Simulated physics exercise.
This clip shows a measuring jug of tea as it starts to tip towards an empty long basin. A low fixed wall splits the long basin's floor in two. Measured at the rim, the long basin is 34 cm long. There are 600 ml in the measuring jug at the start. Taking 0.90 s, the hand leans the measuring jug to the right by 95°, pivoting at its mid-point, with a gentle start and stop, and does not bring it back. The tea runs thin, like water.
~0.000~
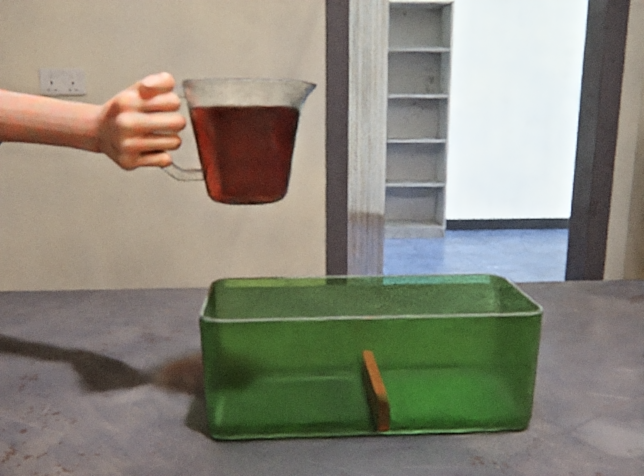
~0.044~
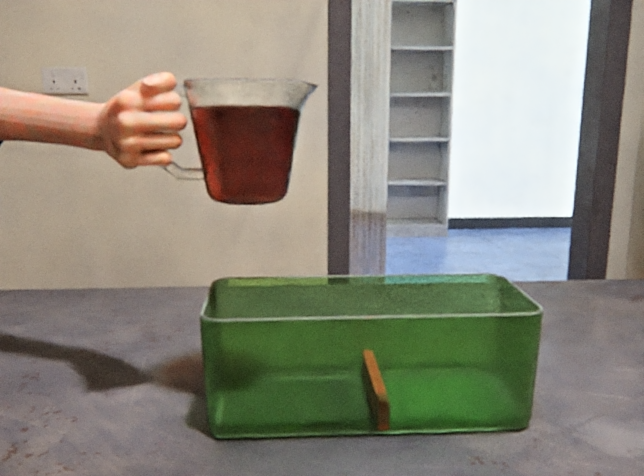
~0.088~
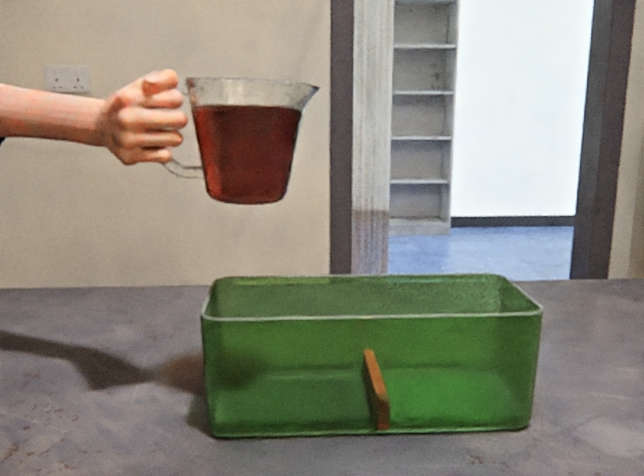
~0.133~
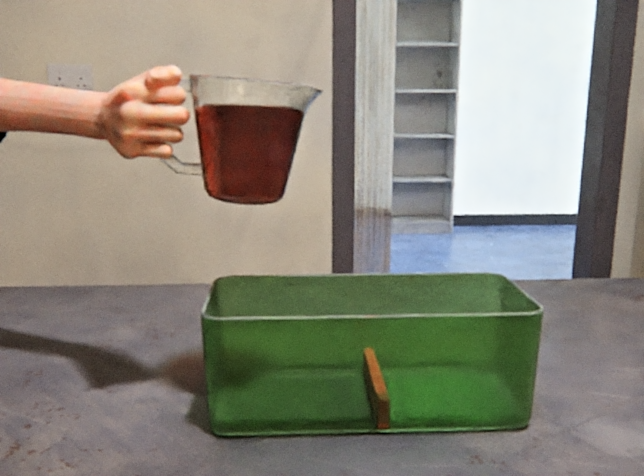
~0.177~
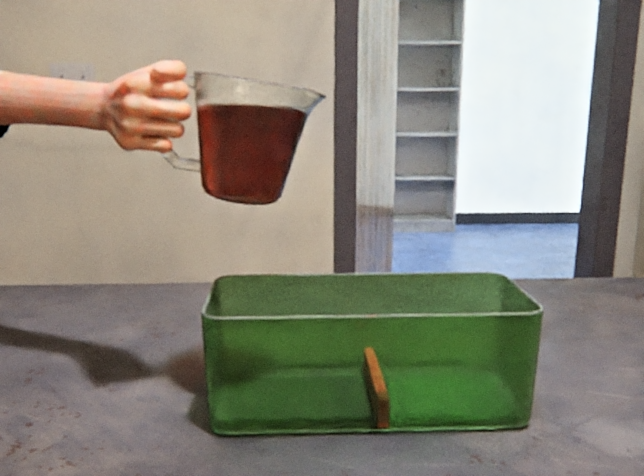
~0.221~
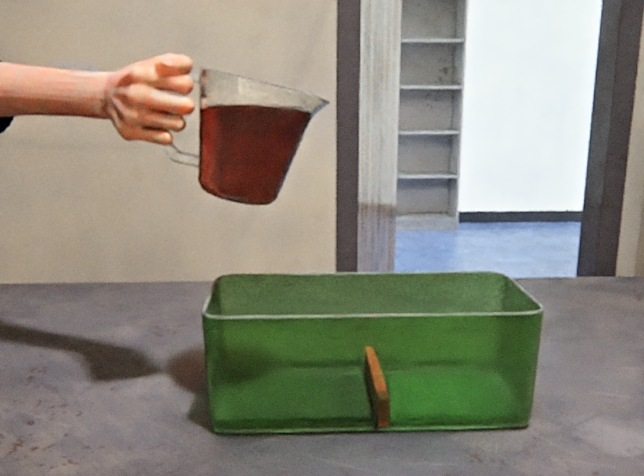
A hand holding a clear measuring jug of reddish-brown tea slowly leaned it a little to the right, above an empty green basin with a small brown wall inside, while the basin stayed still.
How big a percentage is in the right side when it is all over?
Roughly 79 per cent is in the right side.
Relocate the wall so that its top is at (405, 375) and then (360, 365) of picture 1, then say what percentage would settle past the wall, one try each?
I'd put it at about 25 per cent for the first and about 95 per cent for the second.
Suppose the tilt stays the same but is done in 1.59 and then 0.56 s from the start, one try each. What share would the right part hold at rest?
Near 80 in a hundred on the first go and near 85 in a hundred on the second.
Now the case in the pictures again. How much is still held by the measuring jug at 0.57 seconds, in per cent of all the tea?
At that time about 78 in a hundred parts are still held.
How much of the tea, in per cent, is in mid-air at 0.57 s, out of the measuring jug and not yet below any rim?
Some 20 per cent, I reckon.
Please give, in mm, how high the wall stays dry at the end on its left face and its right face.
For the left, around 28 mm; for the right, around 8 mm.
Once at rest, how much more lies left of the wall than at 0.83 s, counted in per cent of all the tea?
About 14 percent.
Then, 0.57 s in, the tilt is 68° and 77 per cent is still to pour, 0 is left of the wall and 2 right of it.
Then, 0.83 s in, the tilt is 94° and 25 per cent is still to pour, 6 is left of the wall and 45 right of it.
Then, 1.11 s in, the tilt is 95° and 2 per cent is still to pour, 9 is left of the wall and 84 right of it.
Then, 1.40 s in, the tilt is 95° and 0 per cent is still to pour, 14 is left of the wall and 84 right of it.
Finally, 20 per cent lies left of the wall, 79 right of it and 1 outside.
